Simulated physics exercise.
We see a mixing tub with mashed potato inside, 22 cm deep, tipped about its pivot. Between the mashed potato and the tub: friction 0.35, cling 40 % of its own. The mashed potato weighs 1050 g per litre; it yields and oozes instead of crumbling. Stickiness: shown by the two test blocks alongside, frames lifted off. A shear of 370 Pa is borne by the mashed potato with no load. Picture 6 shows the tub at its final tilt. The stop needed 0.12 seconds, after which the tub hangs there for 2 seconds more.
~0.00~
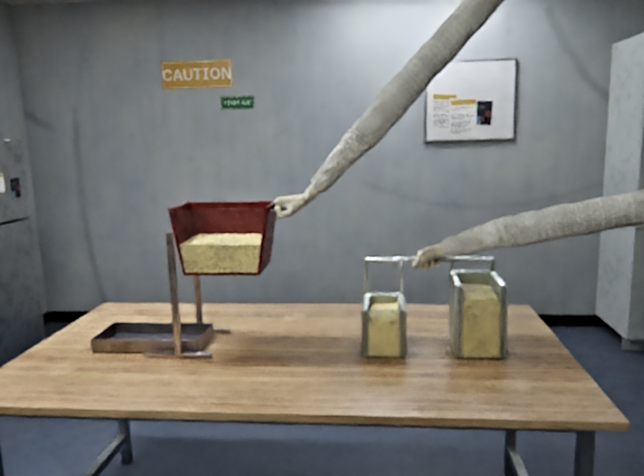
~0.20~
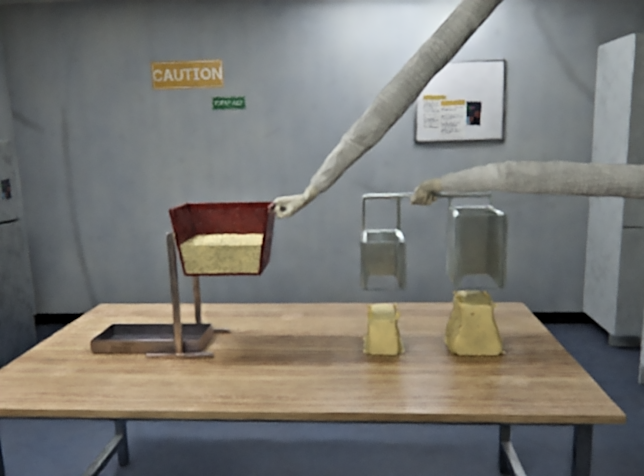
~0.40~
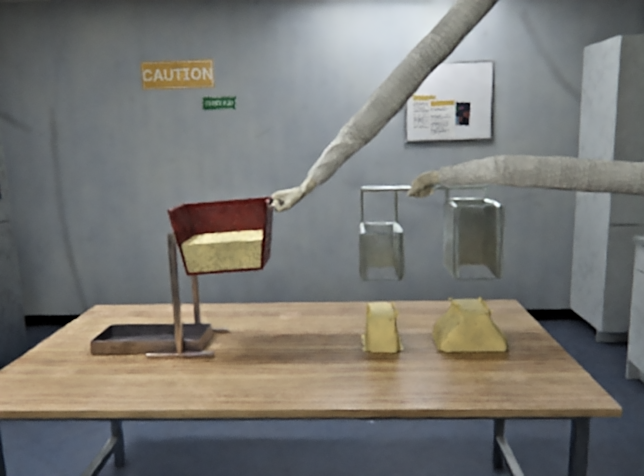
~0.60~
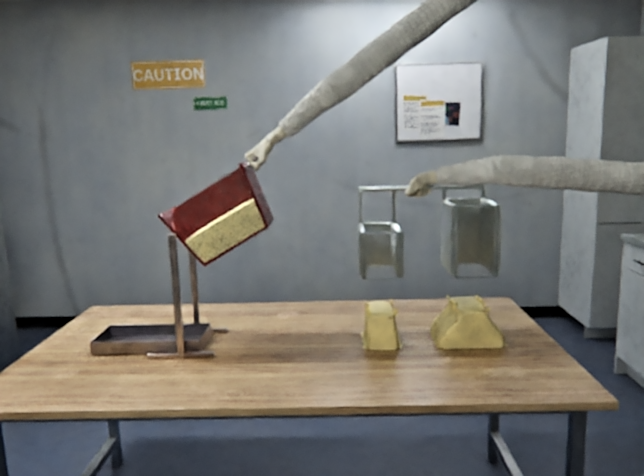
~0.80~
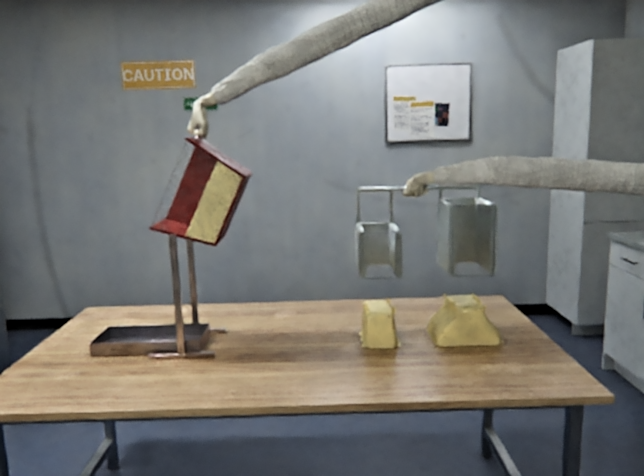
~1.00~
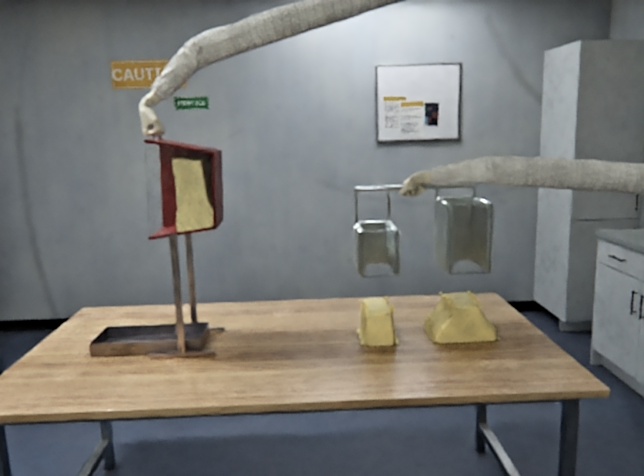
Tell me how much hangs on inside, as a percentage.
Near 54 %.
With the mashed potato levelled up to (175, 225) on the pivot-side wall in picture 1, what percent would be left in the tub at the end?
That works out near 35 %.
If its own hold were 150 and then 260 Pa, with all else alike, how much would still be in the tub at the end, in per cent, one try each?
First try roughly 40 per cent, second try roughly 50 per cent.
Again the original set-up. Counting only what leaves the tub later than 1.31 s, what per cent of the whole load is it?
Close to 8 % of the whole load.
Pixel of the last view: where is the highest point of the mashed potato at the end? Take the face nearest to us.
About (186, 209).
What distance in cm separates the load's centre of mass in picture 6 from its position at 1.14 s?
Displacement noted: Approx. 8 cm... about that.
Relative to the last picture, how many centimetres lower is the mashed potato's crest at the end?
17 cm or so.
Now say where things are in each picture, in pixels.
In the first picture, handle-side rim at (265, 208), tilt 0 degrees; highest point of the mashed potato at (212, 244); test blocks 14 cm, 21 cm high (left to right).
In the second picture, handle-side rim at (266, 208), tilt 0 degrees; highest point of the mashed potato at (213, 244); test blocks 13 cm, 18 cm high (left to right).
In the third picture, handle-side rim at (264, 203), tilt 3 degrees; highest point of the mashed potato at (258, 239); test blocks 13 cm, 14 cm high (left to right).
In the fourth picture, handle-side rim at (239, 165), tilt 30 degrees; highest point of the mashed potato at (251, 201); test blocks 13 cm, 14 cm high (left to right).
In the fifth picture, handle-side rim at (186, 140), tilt 64 degrees; highest point of the mashed potato at (219, 163); test blocks 13 cm, 14 cm high (left to right).
In the sixth picture, handle-side rim at (145, 143), tilt 88 degrees; highest point of the mashed potato at (181, 160); test blocks 13 cm, 14 cm high (left to right).
By 1.14 s, the tub is at 88 degrees and holds 100 %.
By 1.31 s, the tub is at 88 degrees and holds 62 %.
By 1.48 s, the tub is at 88 degrees and holds 54 %.
By 1.65 s, the tub is at 88 degrees and holds 54 %.
By 3.00 s, at the end, the tub is at 88 degrees and holds 54 %.
